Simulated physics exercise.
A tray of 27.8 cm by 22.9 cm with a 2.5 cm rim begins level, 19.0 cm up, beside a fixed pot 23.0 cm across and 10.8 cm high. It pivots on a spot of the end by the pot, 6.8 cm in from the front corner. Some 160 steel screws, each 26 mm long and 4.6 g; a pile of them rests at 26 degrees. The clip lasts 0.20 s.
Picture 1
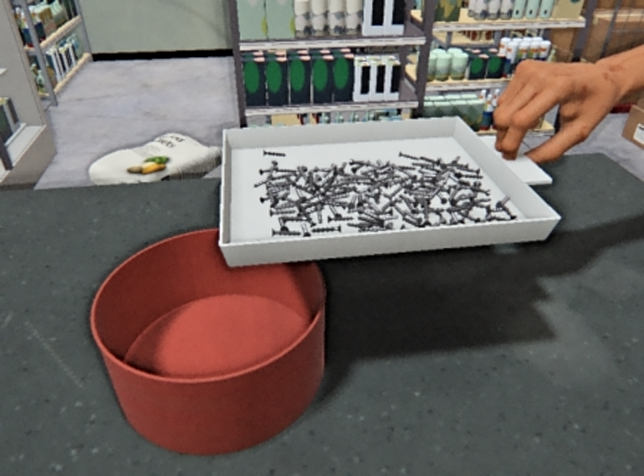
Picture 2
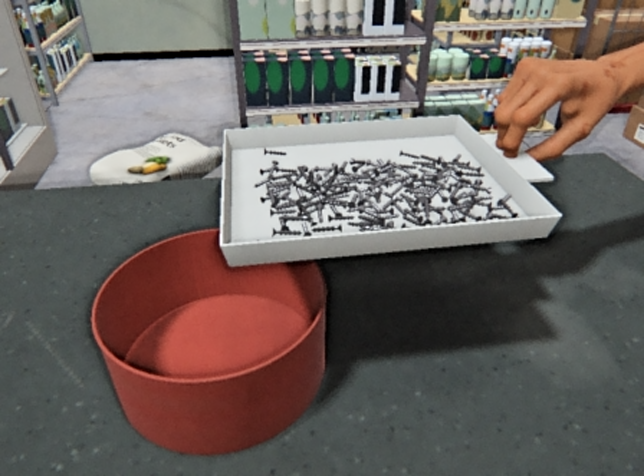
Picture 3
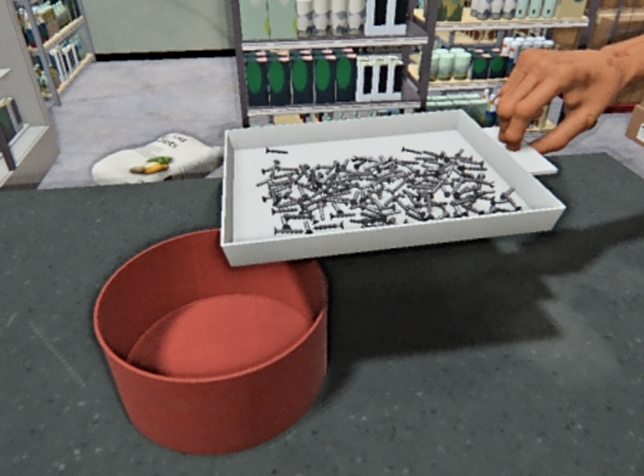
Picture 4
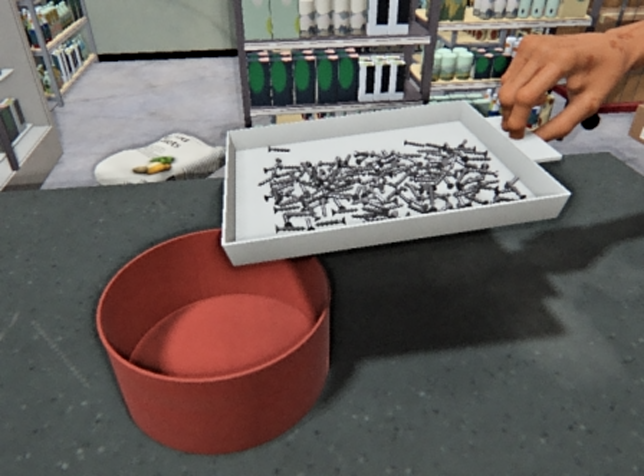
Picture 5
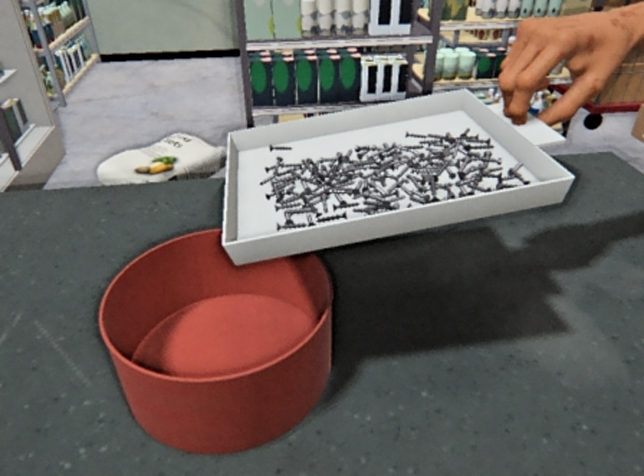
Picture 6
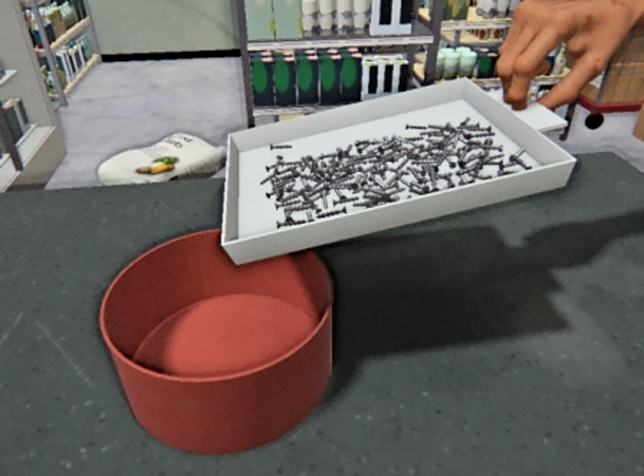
Hand slowly raising the right end of a white tray of steel screws beside a red pot, the screws staying in place.
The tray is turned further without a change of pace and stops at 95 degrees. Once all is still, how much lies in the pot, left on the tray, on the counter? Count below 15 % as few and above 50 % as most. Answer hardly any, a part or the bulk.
Pot: The bulk, tray: Hardly any, counter: A part.
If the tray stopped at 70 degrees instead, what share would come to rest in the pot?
It would be near 25 per cent.
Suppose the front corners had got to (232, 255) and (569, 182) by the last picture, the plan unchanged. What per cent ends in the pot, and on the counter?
Pot 95, counter 5.
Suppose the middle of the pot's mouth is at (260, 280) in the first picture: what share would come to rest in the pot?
About 70 per cent.
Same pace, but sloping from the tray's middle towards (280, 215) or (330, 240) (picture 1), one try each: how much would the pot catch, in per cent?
Some 100 and 70 per cent.
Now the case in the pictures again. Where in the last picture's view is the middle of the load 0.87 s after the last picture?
At about (228, 191).
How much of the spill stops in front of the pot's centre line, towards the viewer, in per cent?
Roughly 0 per cent.
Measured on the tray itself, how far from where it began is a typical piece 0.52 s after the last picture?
About 12 cm.
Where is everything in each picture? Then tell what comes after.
In the first frame, tray tilt 0 degrees, front corners at (227, 241) and (552, 215); middle of the pieces at (375, 197); pot at (212, 291).
In the second frame, tray tilt 1 degrees, front corners at (227, 241) and (553, 213); middle of the pieces at (375, 196).
In the third frame, tray tilt 2 degrees, front corners at (228, 241) and (557, 205); middle of the pieces at (377, 192).
In the fourth frame, tray tilt 5 degrees, front corners at (229, 241) and (561, 192), lowest corner left back; middle of the pieces at (380, 187).
In the fifth frame, tray tilt 8 degrees, front corners at (229, 240) and (565, 176), lowest corner left back; middle of the pieces at (381, 180).
In the sixth frame, tray tilt 11 degrees, front corners at (229, 240) and (567, 159), lowest corner left back; middle of the pieces at (381, 173); pot at (220, 290).
Then, 0.52 s after the last picture, tilt 51 degrees; the tray holds 100 %, the pot 0 %.
Then, 0.87 s after the last picture, tilt 78 degrees; the tray holds 70 %, the pot 20 %.
Then, 1.30 s after the last picture, tilt 95 degrees; the tray holds 5 %, the pot 65 %.
In the end, pot 75 %, tray 0 %, counter 25 %.
